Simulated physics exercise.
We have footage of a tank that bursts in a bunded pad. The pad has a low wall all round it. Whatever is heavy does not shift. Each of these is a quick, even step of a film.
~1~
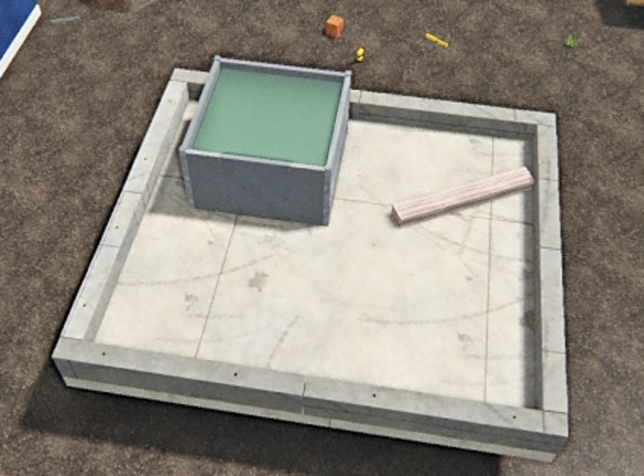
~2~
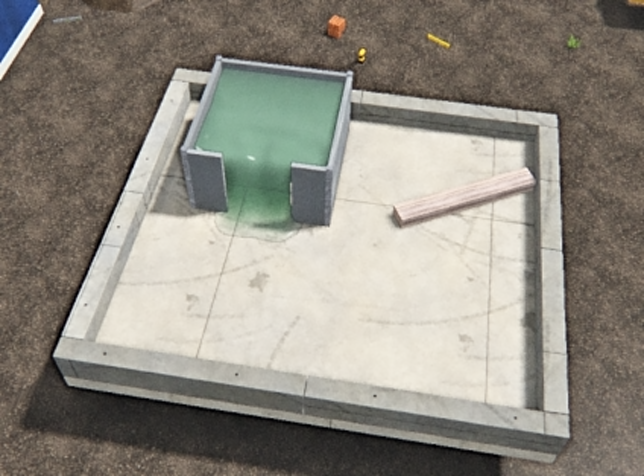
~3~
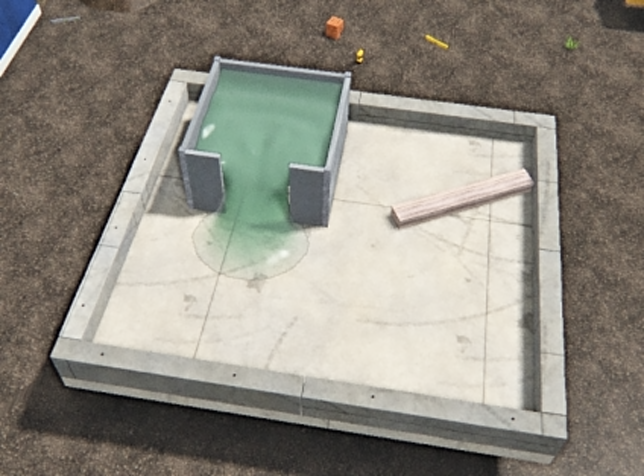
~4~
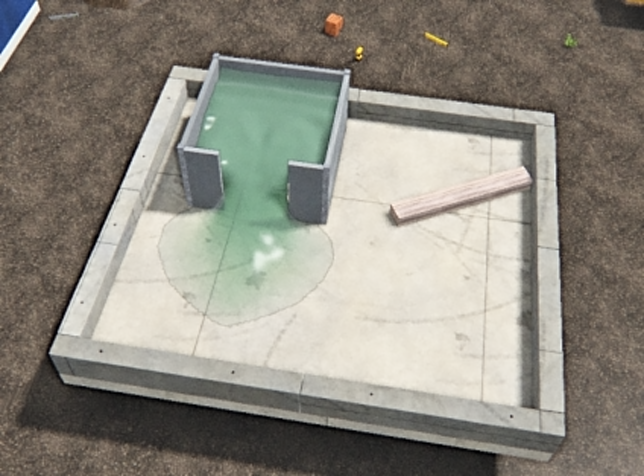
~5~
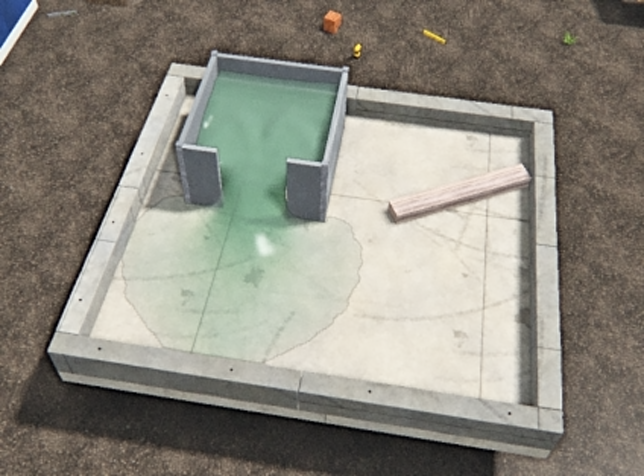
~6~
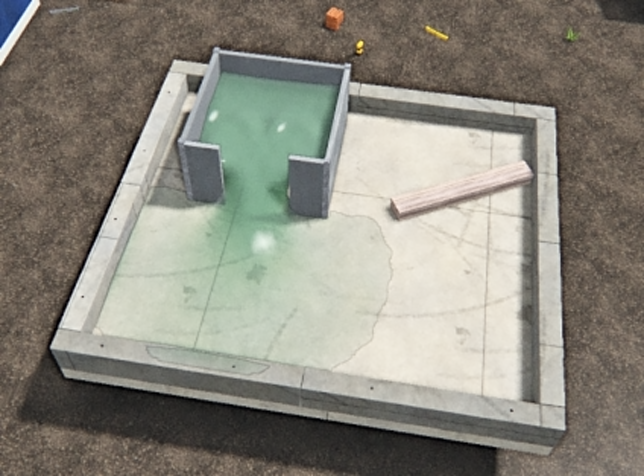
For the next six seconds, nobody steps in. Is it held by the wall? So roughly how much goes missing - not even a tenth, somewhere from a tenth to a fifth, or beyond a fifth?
I think not even a tenth.
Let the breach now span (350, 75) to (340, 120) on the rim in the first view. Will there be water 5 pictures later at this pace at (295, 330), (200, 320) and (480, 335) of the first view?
Going through them in order gives still bare, still bare, still bare.
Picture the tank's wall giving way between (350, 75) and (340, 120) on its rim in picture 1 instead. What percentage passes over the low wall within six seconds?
Close to 14 per cent, I reckon.
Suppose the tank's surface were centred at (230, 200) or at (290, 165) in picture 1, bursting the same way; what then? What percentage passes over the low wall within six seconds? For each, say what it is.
18 %, then 8 %.
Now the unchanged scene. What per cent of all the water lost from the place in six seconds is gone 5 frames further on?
I'd say about 30 per cent.
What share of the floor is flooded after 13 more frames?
About 50 per cent.
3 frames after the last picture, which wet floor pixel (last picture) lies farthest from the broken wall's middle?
My best guess is about (434, 400).
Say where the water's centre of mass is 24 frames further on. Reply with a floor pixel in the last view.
About (307, 250) in the last view.
A moment on, water covers 40 % of the floor; the low wall has let 0 % over.
Next, water covers 45 % of the floor; the low wall has let 1 % over.
Then, water covers 45 % of the floor; the low wall has let 5 % over.
Later, water covers 65 % of the floor; the low wall has let 5 % over.
In the end, water covers 85 % of the floor; the low wall has let 5 % over.
